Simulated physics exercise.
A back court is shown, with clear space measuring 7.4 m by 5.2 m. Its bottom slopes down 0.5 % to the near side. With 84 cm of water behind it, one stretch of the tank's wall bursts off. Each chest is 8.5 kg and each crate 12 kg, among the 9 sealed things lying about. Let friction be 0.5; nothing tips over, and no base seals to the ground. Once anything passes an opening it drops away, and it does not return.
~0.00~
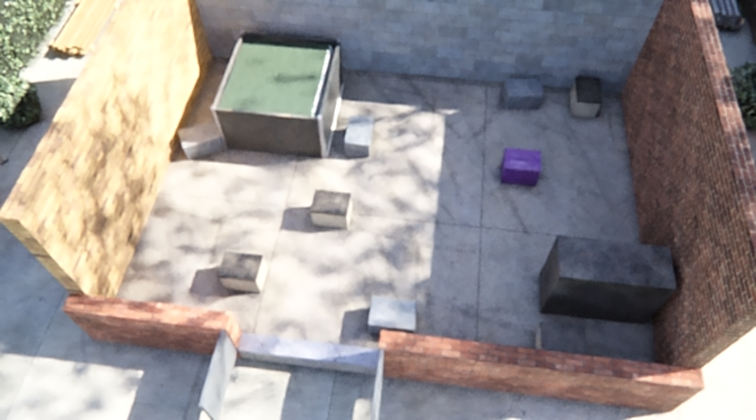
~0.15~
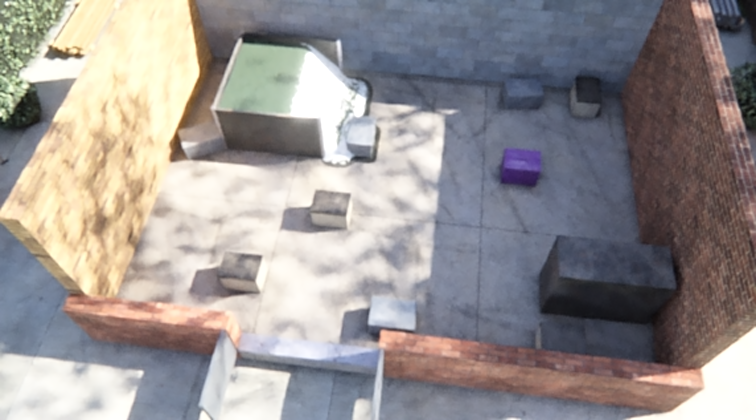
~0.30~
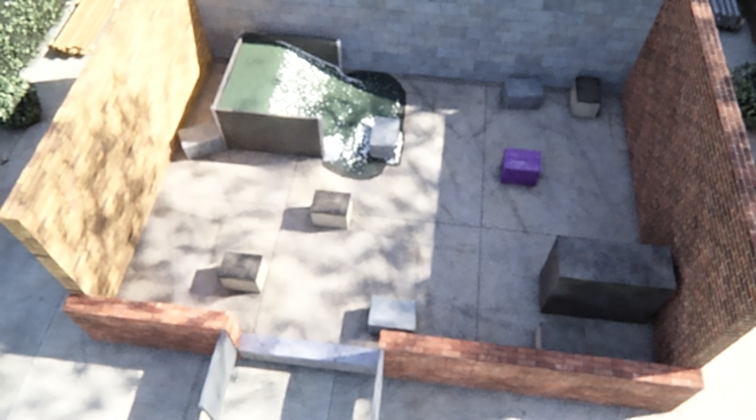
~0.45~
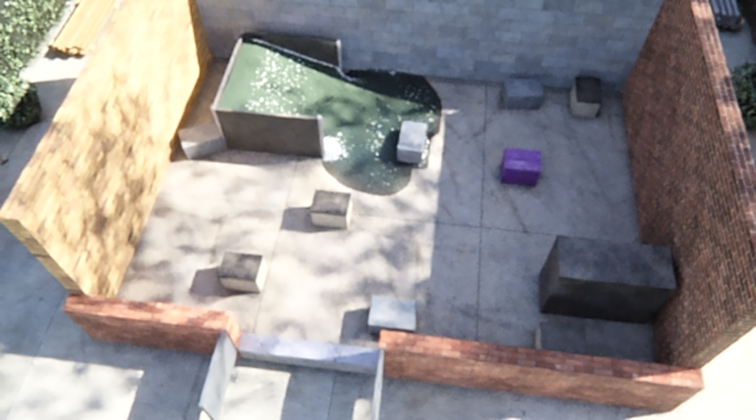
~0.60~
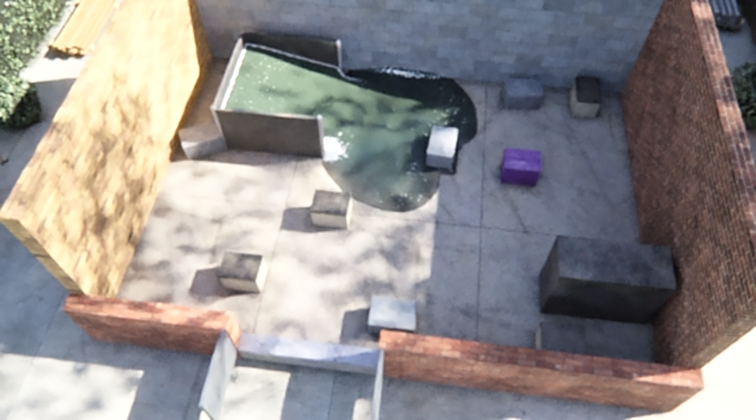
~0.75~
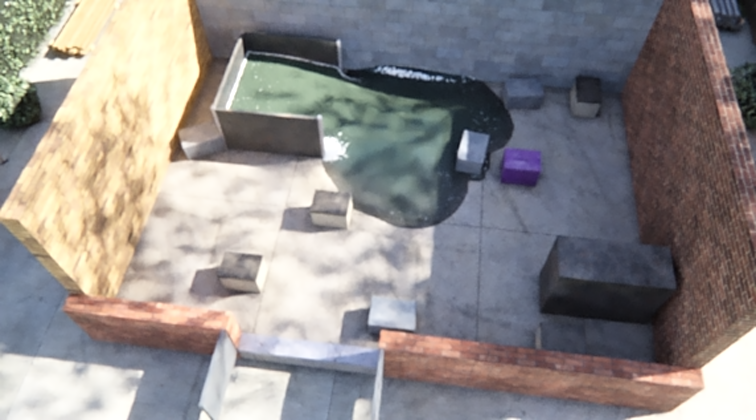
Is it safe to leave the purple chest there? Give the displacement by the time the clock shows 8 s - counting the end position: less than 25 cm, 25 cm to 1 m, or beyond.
The purple chest? It ends well clear of its start.
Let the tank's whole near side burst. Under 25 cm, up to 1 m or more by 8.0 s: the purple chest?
My answer is that the purple chest remains put.
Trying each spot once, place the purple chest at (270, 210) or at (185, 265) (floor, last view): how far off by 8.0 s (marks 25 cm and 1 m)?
Try one, it covers a moderate distance; try two, it covers a moderate distance.
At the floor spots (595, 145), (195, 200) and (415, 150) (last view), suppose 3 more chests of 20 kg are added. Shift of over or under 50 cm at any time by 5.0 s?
From first to last: Surpasses it, does not reach it, surpasses it.
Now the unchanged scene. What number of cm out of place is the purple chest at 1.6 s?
About 140 cm out of place.
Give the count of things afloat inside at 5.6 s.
I count 5.
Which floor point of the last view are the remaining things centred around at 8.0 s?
Near (352, 204).
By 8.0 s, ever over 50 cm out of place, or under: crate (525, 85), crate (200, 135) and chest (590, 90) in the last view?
First one went too far, second one stayed inside, third one went too far.
After 1.6 s the purple chest is near (609, 190), 1.3 m from its start, aground; 0 of 9 are out; 2 afloat.
After 3.6 s the purple chest is near (627, 238), 1.9 m from its start, afloat; 0 of 9 are out; 5 afloat.
After 5.6 s the purple chest is near (529, 232), 1.4 m from its start, afloat; 0 of 9 are out; 5 afloat.
After 8.0 s the purple chest is near (276, 228), 3.9 m from its start, afloat; 1 of 9 are out; 5 afloat.
